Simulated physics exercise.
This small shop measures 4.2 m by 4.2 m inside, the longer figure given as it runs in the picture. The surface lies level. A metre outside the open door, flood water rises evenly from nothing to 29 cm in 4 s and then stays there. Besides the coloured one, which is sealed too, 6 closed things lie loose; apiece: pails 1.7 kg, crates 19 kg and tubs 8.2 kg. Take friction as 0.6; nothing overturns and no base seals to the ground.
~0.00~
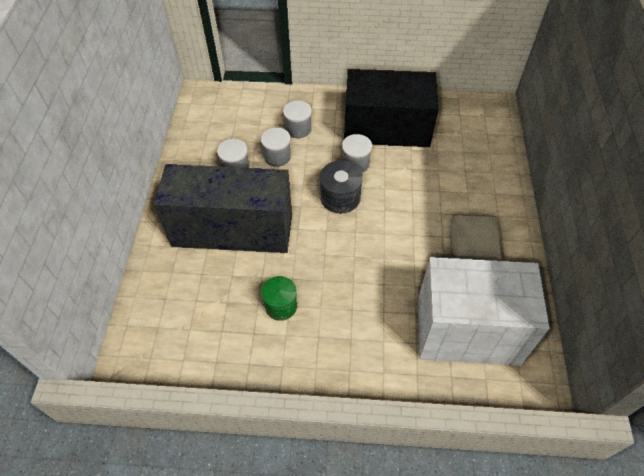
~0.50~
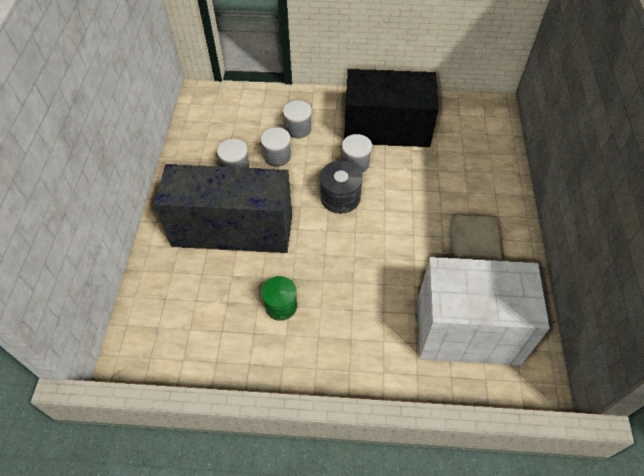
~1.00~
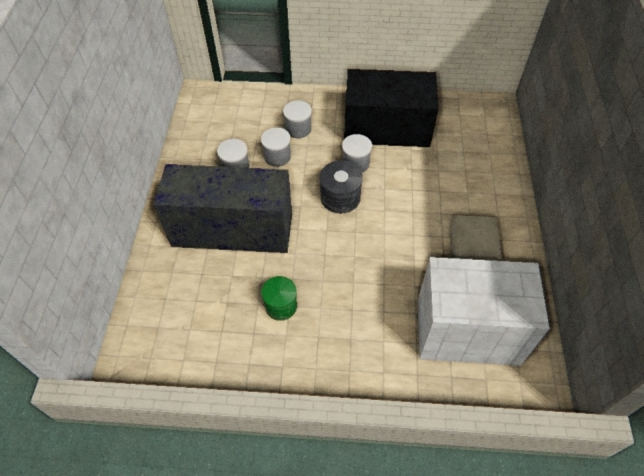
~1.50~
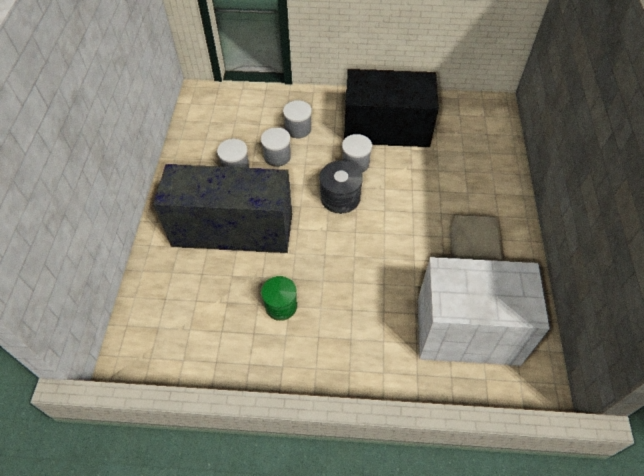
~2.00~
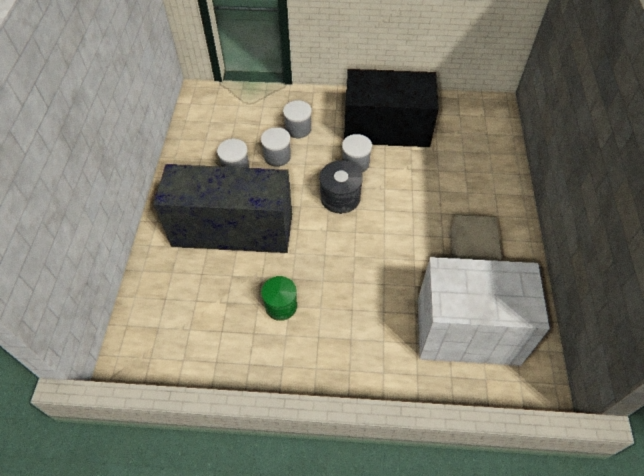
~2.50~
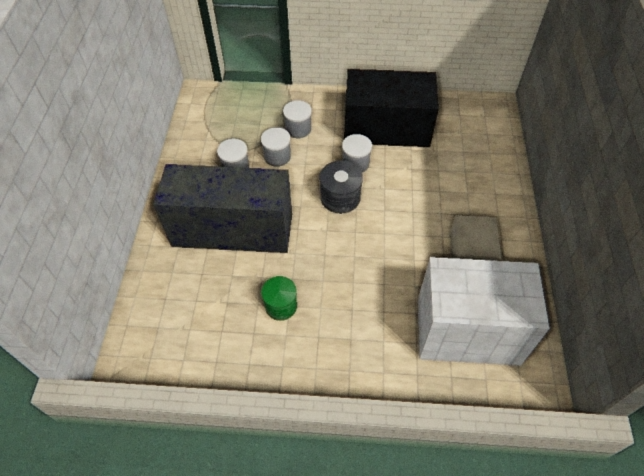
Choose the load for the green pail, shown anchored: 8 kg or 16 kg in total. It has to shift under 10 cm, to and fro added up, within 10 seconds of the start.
Verdict: The lower weight is enough.
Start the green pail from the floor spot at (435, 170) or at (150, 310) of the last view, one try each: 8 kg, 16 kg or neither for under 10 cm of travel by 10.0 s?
In turn: Either load holds; only the larger holds.
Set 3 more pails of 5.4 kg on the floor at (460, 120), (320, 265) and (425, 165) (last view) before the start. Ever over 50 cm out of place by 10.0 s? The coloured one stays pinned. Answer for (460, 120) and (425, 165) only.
In turn: Short of it, under.
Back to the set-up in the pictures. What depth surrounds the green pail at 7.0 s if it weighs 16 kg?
About 1 cm.
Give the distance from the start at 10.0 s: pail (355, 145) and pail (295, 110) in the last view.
In that order: 140 cm, 140 cm.
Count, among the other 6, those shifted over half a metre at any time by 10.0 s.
I count 5.
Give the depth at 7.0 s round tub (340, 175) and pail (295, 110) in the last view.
Roughly 8 and 6 cm.
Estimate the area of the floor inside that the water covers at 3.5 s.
About 4.0 m2.
After 3.5 s the green pail would be 0 cm from its start with 8 kg and 0 cm from its start with 16 kg; 0 cm of water round it then.
After 4.5 s the green pail would be 0 cm from its start with 8 kg and 0 cm from its start with 16 kg; 0 cm of water round it then.
After 7.0 s the green pail would be 0 cm from its start with 8 kg and 0 cm from its start with 16 kg; 1 cm of water round it then.
After 10.0 s the green pail would be 0 cm from its start with 8 kg and 0 cm from its start with 16 kg; 5 cm of water round it then.
